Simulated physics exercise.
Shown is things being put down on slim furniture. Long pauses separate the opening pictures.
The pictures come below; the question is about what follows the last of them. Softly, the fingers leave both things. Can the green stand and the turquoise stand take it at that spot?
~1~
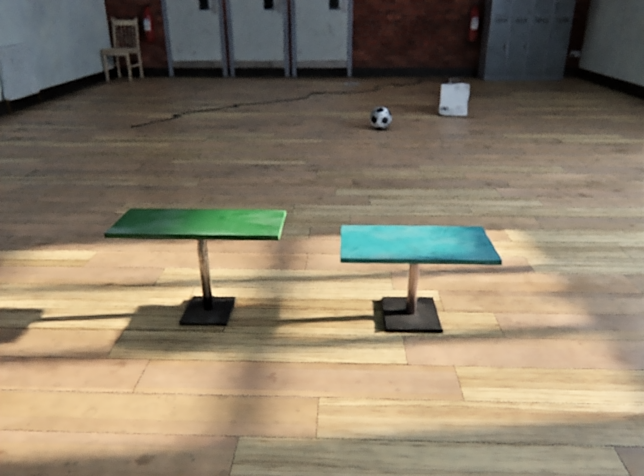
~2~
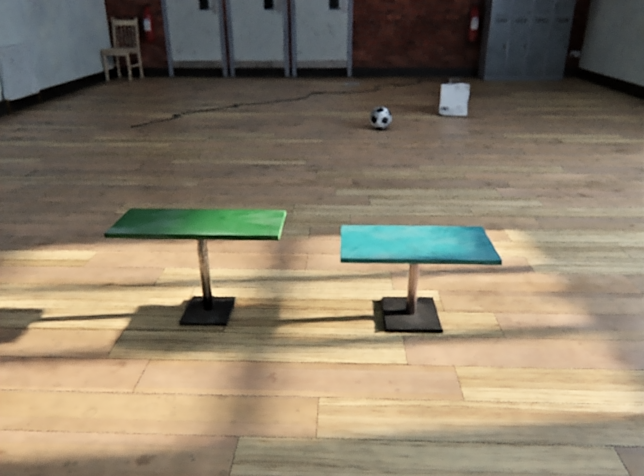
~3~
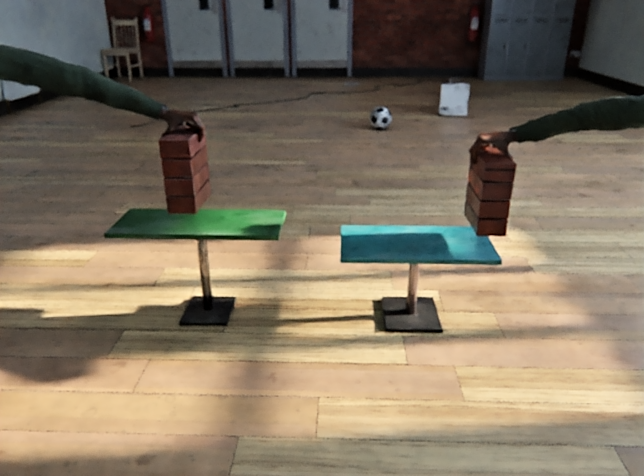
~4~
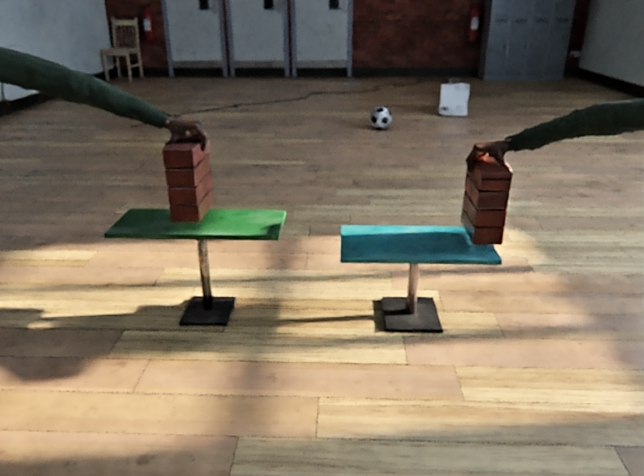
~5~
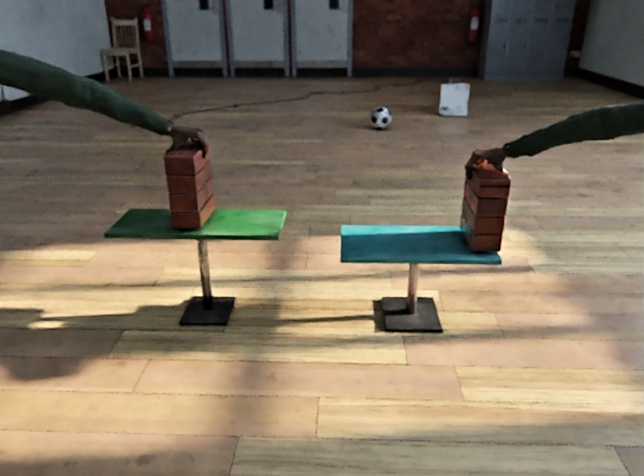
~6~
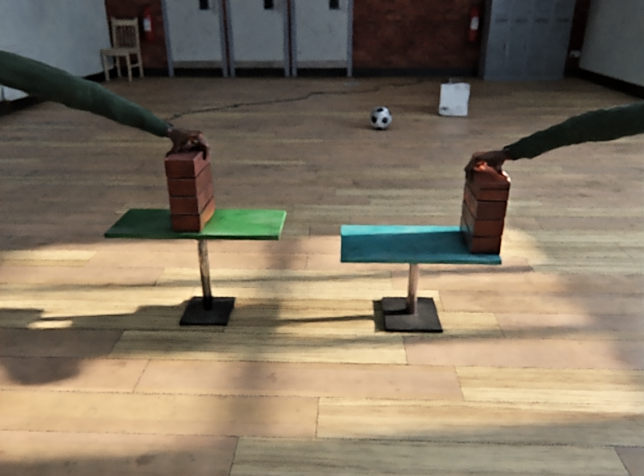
Result: The green stand stays level; the turquoise stand tilts and falls.
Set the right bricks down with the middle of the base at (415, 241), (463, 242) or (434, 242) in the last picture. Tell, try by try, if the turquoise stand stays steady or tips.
Each time in turn, the turquoise stand stays put; tips over; stays put.
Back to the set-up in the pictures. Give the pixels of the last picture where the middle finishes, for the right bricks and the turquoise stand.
The first finishes at (607, 307), while the second finishes at (508, 261).
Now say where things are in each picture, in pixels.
In the first frame, green stand (200, 224); turquoise stand (416, 244).
In the second frame, turquoise stand (416, 244).
In the third frame, still on the way; green stand (200, 224); right bricks (488, 191).
In the fourth frame, still on the way; turquoise stand (416, 244); left bricks (190, 178).
In the fifth frame, still on the way; green stand (200, 224); right bricks (483, 206).
In the sixth frame, in place, still held; green stand (200, 224); turquoise stand (416, 244); left bricks (191, 187).
Then, 0.46 s on from there, green stand at rest near (200, 224); turquoise stand turned 29° from its first pose near (457, 241).
In the end, the green stand keeps steady, near (199, 224); the turquoise stand goes over, near (508, 261).
